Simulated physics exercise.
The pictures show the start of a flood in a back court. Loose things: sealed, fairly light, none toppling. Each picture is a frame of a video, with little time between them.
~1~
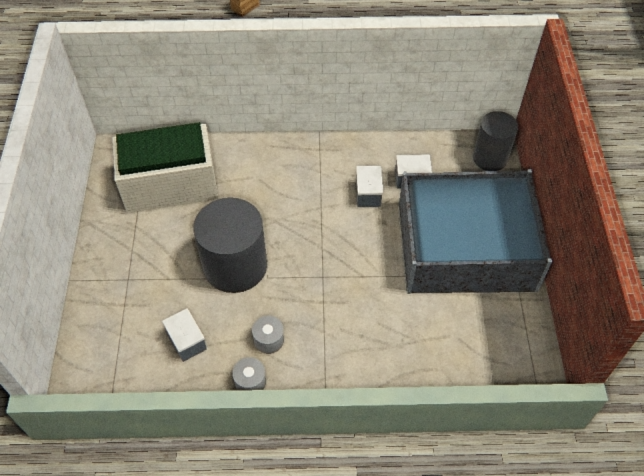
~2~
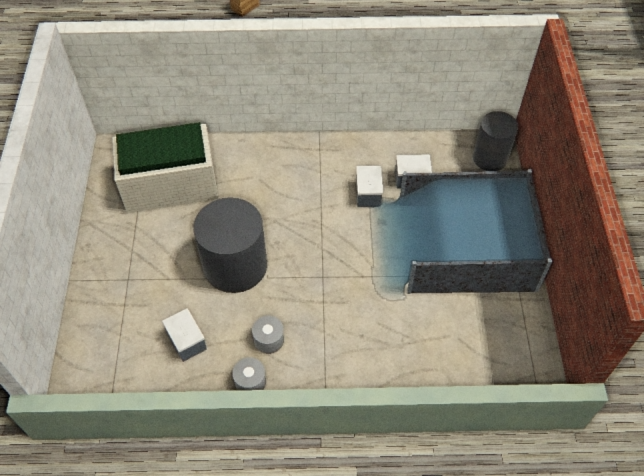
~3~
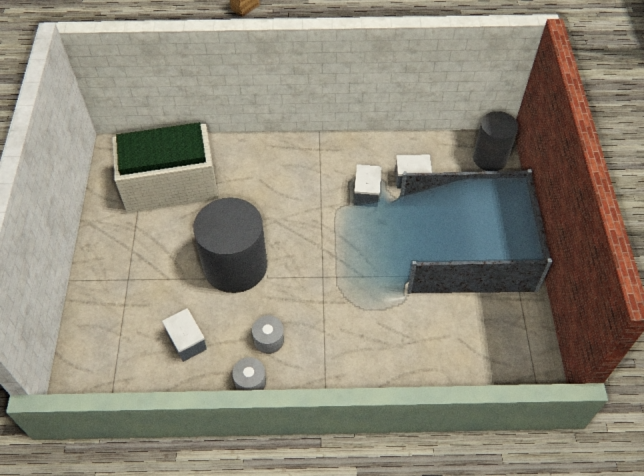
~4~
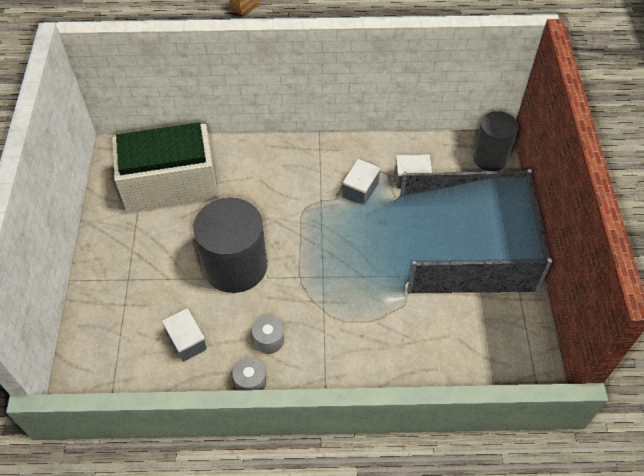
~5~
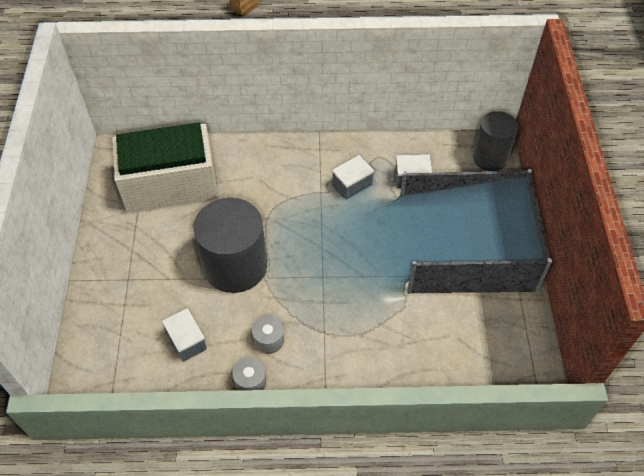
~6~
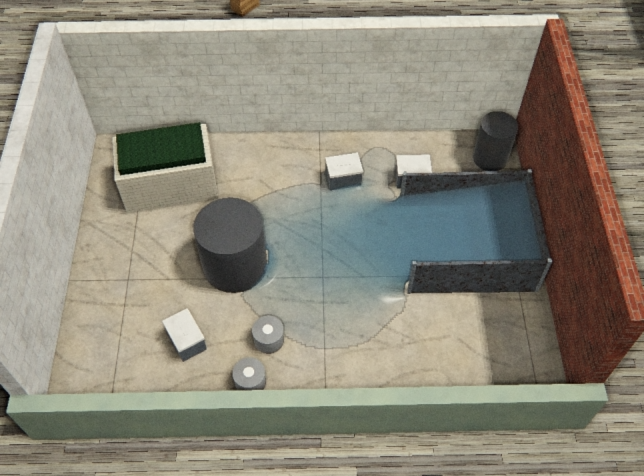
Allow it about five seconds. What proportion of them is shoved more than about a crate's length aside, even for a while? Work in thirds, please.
High band.
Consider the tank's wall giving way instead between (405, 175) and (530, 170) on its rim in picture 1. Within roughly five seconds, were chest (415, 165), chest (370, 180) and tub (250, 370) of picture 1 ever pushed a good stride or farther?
The first: Got that far; the second: Got that far; the third: Never got that far.
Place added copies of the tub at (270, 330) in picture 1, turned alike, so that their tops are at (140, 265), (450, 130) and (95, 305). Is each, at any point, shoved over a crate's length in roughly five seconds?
Results - 1: Ends up far away; 2: Doesn't go far; 3: Ends up far away.
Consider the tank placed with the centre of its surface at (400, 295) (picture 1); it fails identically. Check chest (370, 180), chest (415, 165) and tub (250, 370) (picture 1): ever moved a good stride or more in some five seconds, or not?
In order: Remained close by, remained close by, went well off.
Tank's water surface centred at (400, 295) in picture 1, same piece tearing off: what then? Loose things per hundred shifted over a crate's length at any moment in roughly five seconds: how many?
Some 60 per cent, I'd say.
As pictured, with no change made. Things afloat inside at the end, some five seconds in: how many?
In total, 4.
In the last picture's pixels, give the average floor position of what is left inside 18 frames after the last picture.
Roughly at (213, 279).
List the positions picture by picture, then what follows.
In the first picture, a chest at (369, 179) rests on the ground; a tub at (249, 372), on the bottom; 0 of 5 have shifted.
In the second picture, a chest at (369, 179) rests on the ground; a tub at (249, 372) rests on the ground; 0 of 5 have shifted.
In the third picture, a chest at (368, 179) rests on the ground; a tub at (249, 372), on the bottom; 0 of 5 have shifted.
In the fourth picture, a chest at (362, 175) rests on the ground, close to its start; a tub at (249, 372) rests on the ground; 1 of 5 have shifted.
In the fifth picture, a chest at (353, 170) rests on the ground, a stride from its start; a tub at (249, 372) rests on the ground; 1 of 5 have shifted.
In the sixth picture, a chest at (344, 164), on the bottom, a stride from its start; a tub at (249, 372), on the bottom; 1 of 5 have shifted.
A moment on, 1 of 5 are well off their spots; 0 afloat.
Next, 4 of 5 are well off their spots; 2 afloat.
Later, 4 of 5 are well off their spots; 4 afloat.
In the end, 3 of 5 are well off their spots, and 4 have been at some point; 4 afloat.
